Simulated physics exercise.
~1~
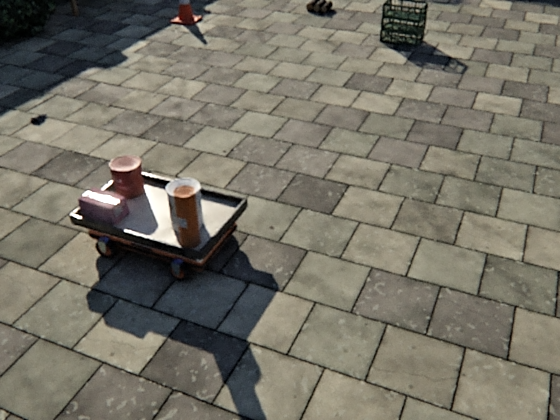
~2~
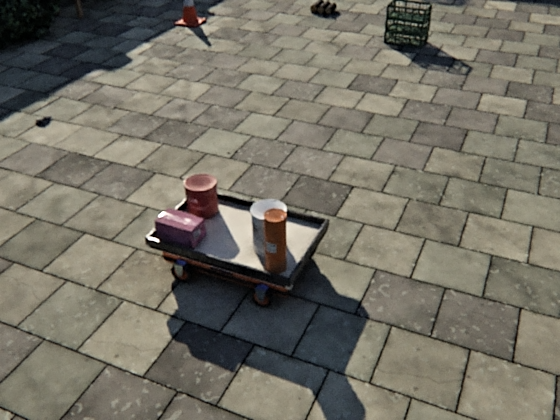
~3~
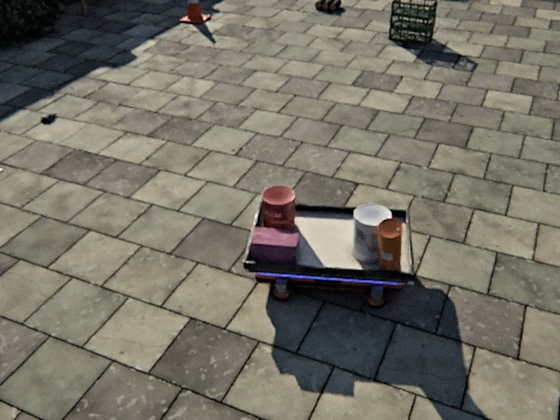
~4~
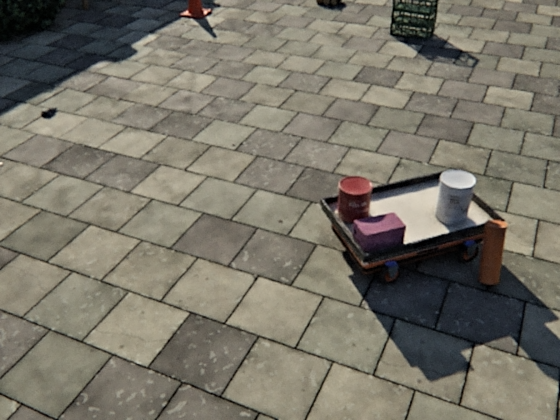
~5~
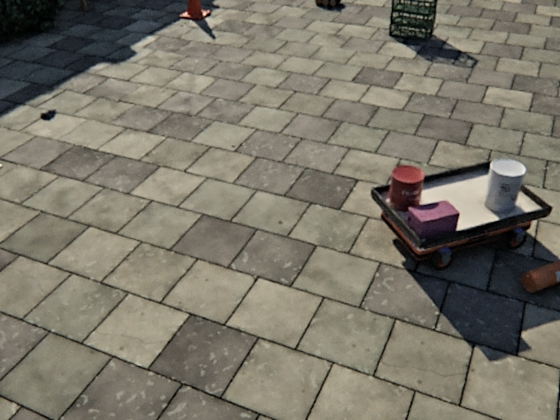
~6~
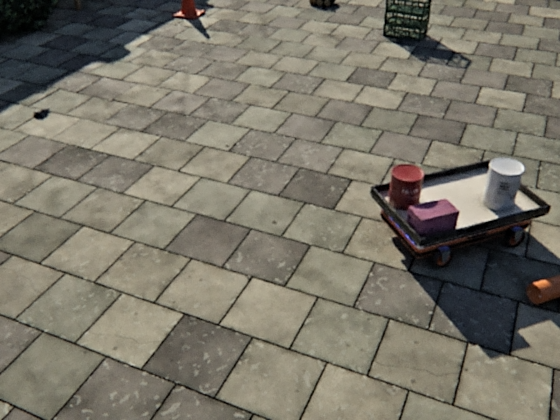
A low cart carrying a red pail, a pink parcel, a white pail and an orange canister rolls rightward across a sunlit paved area. It swings into a curve, its deck turning as it goes. Partway round, the orange canister tips outward over the lip at the cart's right-hand side and drops beside it. The canister topples onto its side on the paving as the cart curves away toward the right and comes to a stop. Both pails remain upright on the deck with the parcel, while the canister lies on the ground nearby.
